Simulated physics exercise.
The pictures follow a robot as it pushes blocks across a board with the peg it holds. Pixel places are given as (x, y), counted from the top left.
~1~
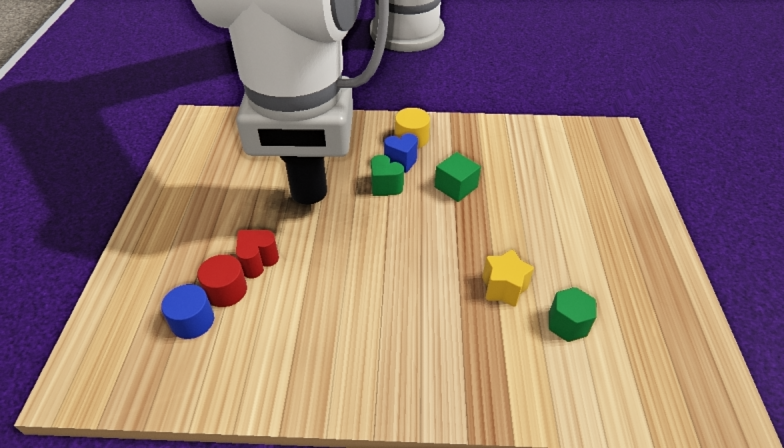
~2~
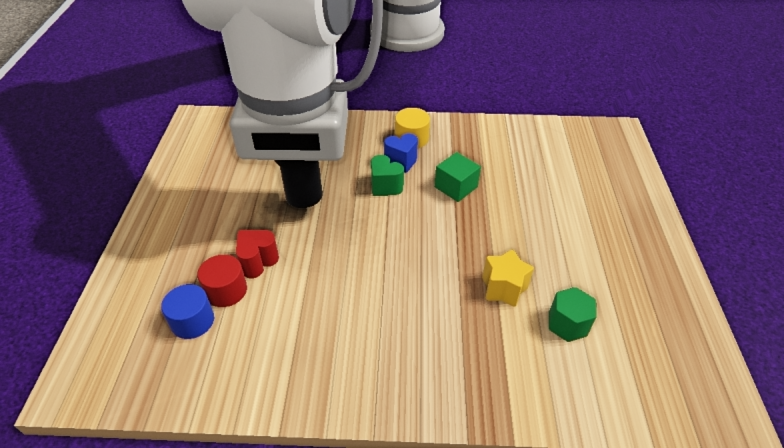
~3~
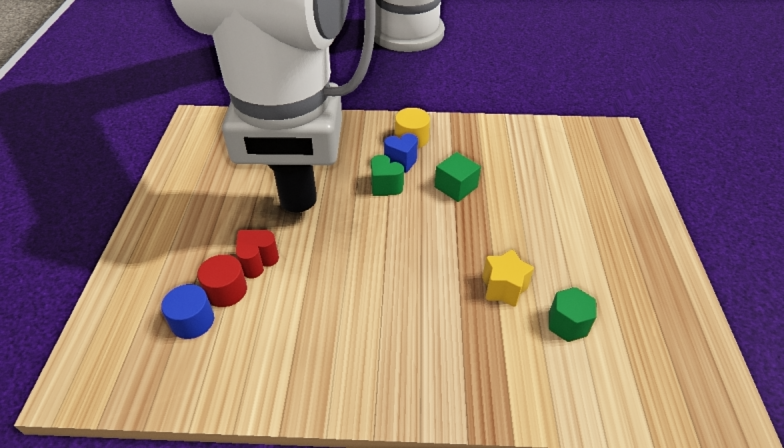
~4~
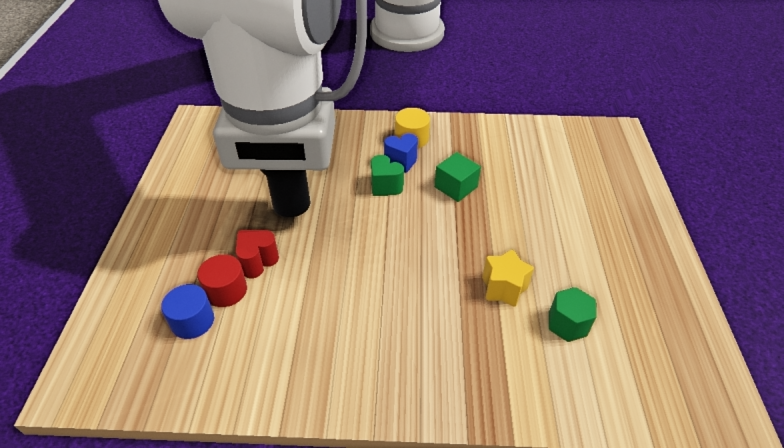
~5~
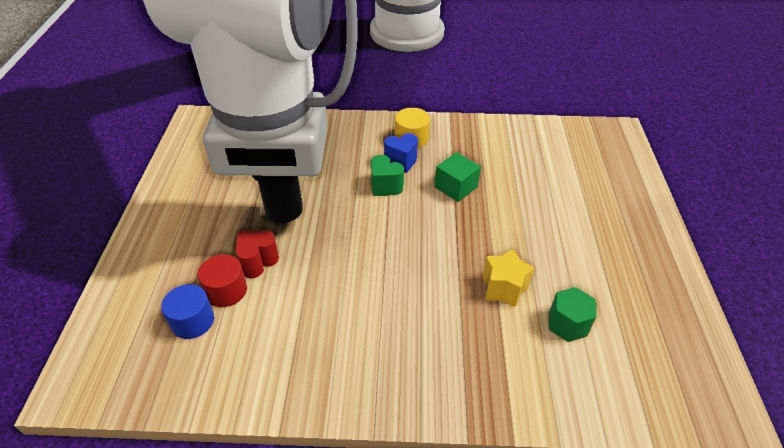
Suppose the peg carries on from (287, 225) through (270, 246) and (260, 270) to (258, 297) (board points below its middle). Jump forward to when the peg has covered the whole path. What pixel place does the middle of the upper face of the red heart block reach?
Just about (231, 307).
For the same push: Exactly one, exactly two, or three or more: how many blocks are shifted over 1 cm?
The number will come to 3 or more.
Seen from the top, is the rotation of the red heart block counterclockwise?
Final answer: No.
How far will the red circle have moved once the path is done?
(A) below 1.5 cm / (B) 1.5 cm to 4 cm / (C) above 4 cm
(B)
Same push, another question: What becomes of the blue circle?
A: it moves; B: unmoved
A: It moves.
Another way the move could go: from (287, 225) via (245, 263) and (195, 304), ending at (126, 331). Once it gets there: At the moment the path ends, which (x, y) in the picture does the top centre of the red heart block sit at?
Around pixel (247, 278).
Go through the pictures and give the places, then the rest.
The first frame shows lower end of the peg (309, 192), tops of blocks, blue circle (184, 301), red circle (219, 270), red heart block (253, 242).
The second frame shows peg (304, 196), blocks as before.
The third frame shows peg (298, 200), blocks as before.
The fourth frame shows peg (292, 205), blocks as before.
The fifth frame shows peg (284, 210), blue circle (184, 301), red circle (219, 270), red heart block (253, 242).
What follows on the original path. Halfway along, peg (260, 243); blue circle (163, 314); red circle (201, 287); red heart block (240, 266).
At the end, peg (254, 283); blue circle (152, 318); red circle (195, 295); red heart block (231, 307), turned 25° clockwise.
